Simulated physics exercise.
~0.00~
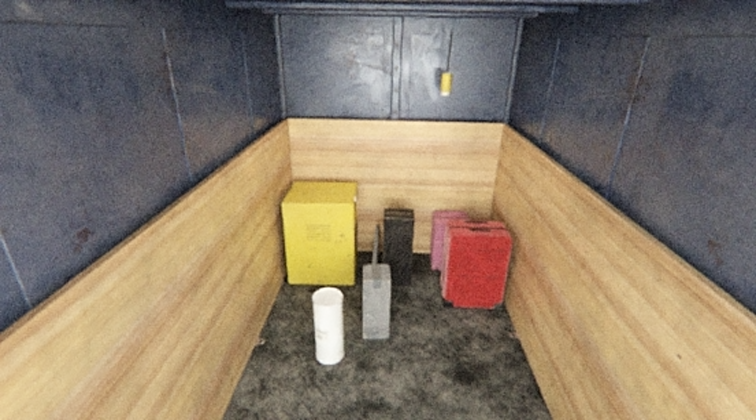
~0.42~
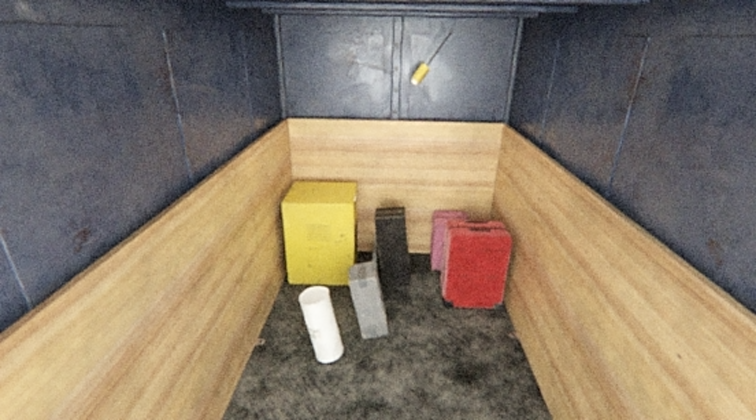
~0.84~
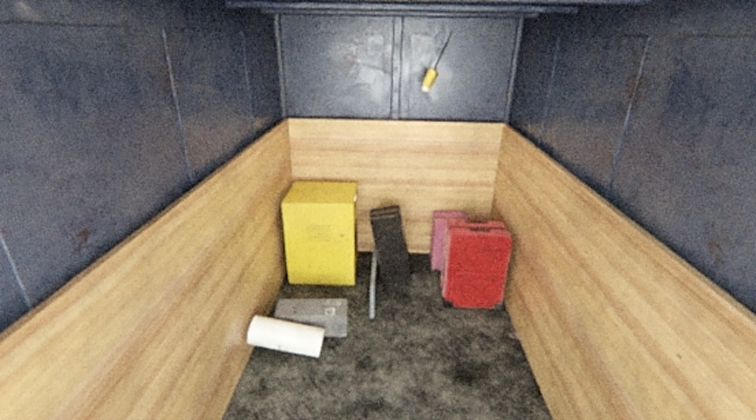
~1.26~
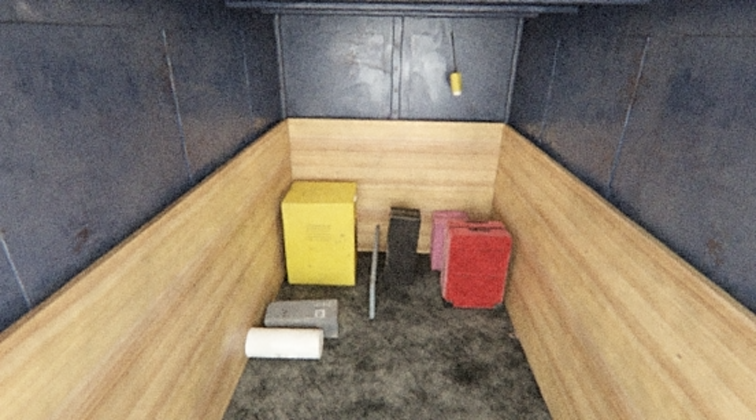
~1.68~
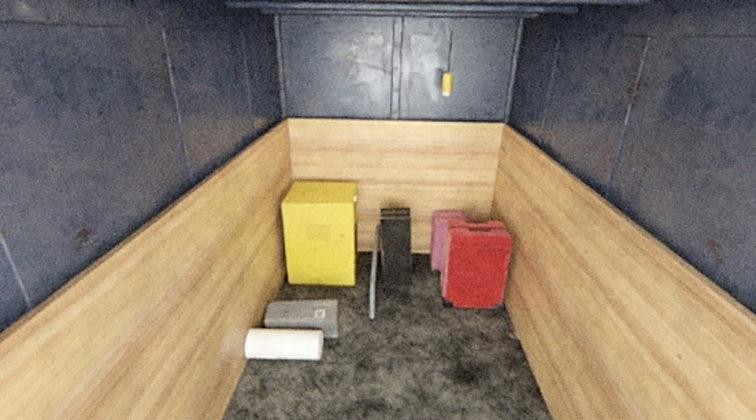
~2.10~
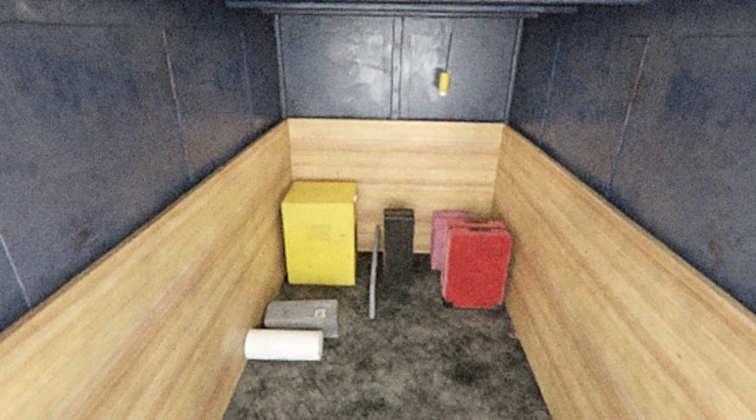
A yellow box stays upright as a grey box and white cylinder topple left and settle.
